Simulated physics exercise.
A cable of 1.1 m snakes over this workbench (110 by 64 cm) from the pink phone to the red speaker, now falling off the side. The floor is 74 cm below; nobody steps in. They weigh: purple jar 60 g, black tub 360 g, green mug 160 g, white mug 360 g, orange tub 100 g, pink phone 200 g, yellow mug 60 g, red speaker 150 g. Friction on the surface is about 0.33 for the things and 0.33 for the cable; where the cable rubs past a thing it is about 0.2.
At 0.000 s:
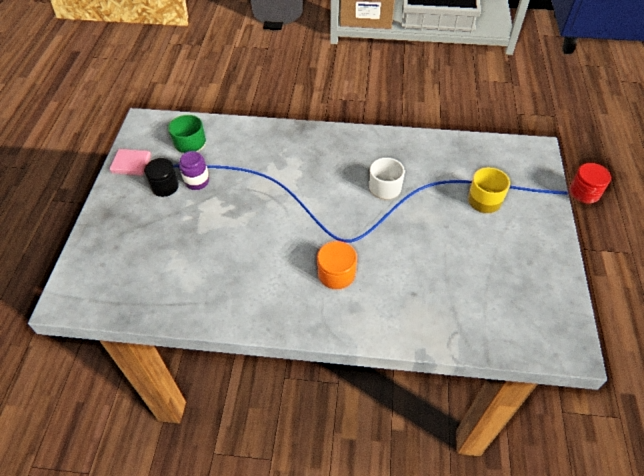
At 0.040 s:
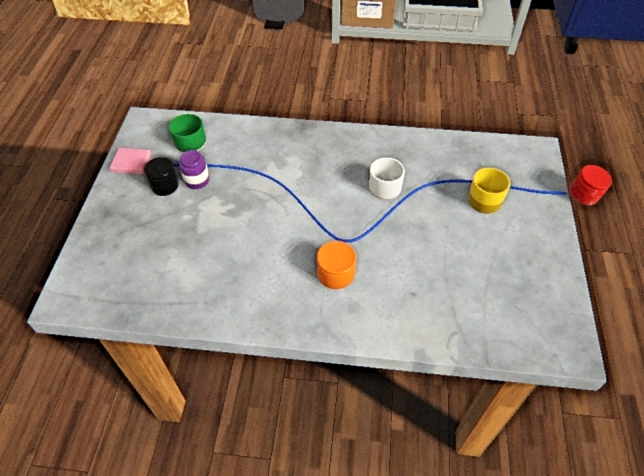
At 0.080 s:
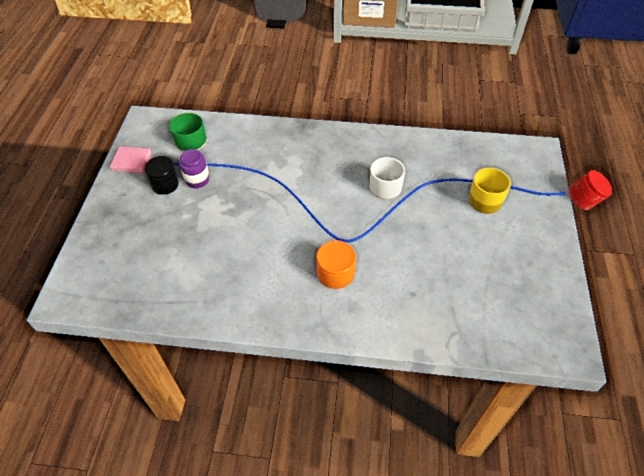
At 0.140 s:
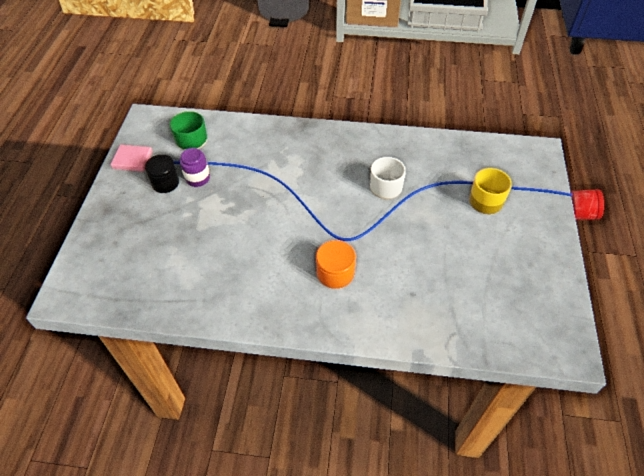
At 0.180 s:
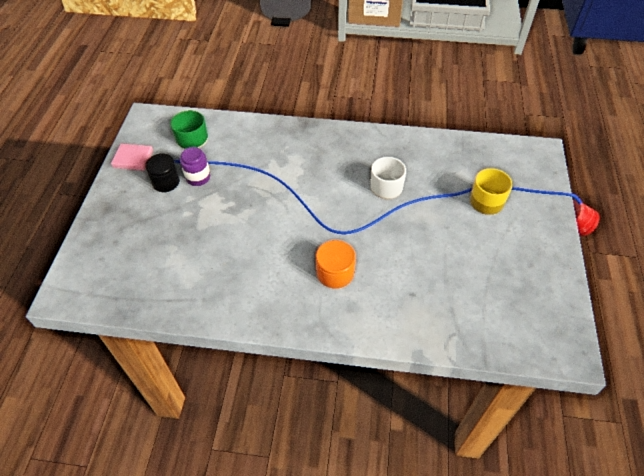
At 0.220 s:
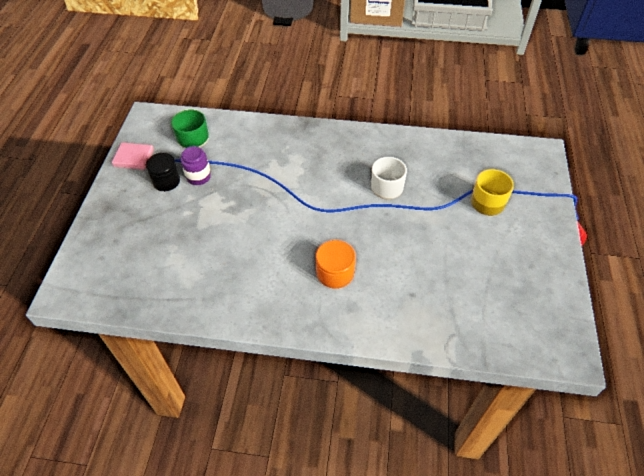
Red container tipping over the right edge of a grey table and dropping from view, its blue cable pulling straighter behind it.
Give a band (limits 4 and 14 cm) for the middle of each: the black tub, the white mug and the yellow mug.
In order: The black tub barely shifts; the white mug barely shifts; the yellow mug slides into the middle band.
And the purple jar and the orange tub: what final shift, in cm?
Purple jar 2 cm, orange tub 0 cm.
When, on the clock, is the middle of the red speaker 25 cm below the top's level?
About: 0.46 s.
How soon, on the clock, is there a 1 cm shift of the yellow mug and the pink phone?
About: Yellow mug 0.30 s, pink phone 0.30 s.
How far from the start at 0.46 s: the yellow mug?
Yellow mug 6 cm.
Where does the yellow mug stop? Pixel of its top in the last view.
Around (504, 206).
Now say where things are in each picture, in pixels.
Black tub (159, 168); white mug (387, 170); yellow mug (492, 180); cable runs through (517, 188) (422, 188) (286, 188), in the first picture.
Red speaker (595, 176); cable runs through (517, 188), in the second picture.
Red speaker (590, 190); cable runs through (516, 188), in the third picture.
Red speaker (586, 205); cable runs through (521, 189), in the fourth picture.
Red speaker (578, 218); cable runs through (538, 192) (358, 230), in the fifth picture.
Black tub (160, 162); white mug (390, 169); yellow mug (495, 183); cable runs through (563, 195) (467, 194) (374, 206) (286, 189), in the sixth picture.
At 0.5 s, the cable's tail end at (183, 160); yellow mug 7 cm off its start, red speaker over the edge, pink phone 8 cm off its start.
At 0.7 s, the cable's tail end at (201, 164); yellow mug 7 cm off its start, pink phone 13 cm off its start, red speaker over the edge.
At 1.0 s, the cable's tail end at (210, 165); yellow mug 7 cm off its start at (504, 206), pink phone 15 cm off its start at (192, 158), red speaker over the edge.
At 1.2 s, the cable's tail end at (222, 167); yellow mug 7 cm off its start, pink phone 18 cm off its start, red speaker over the edge.
At 2.4 s, the cable's tail end at (265, 176); yellow mug 7 cm off its start at (504, 206), white mug 0 cm off its start at (390, 168), black tub 0 cm off its start at (160, 162), pink phone 28 cm off its start at (247, 169).
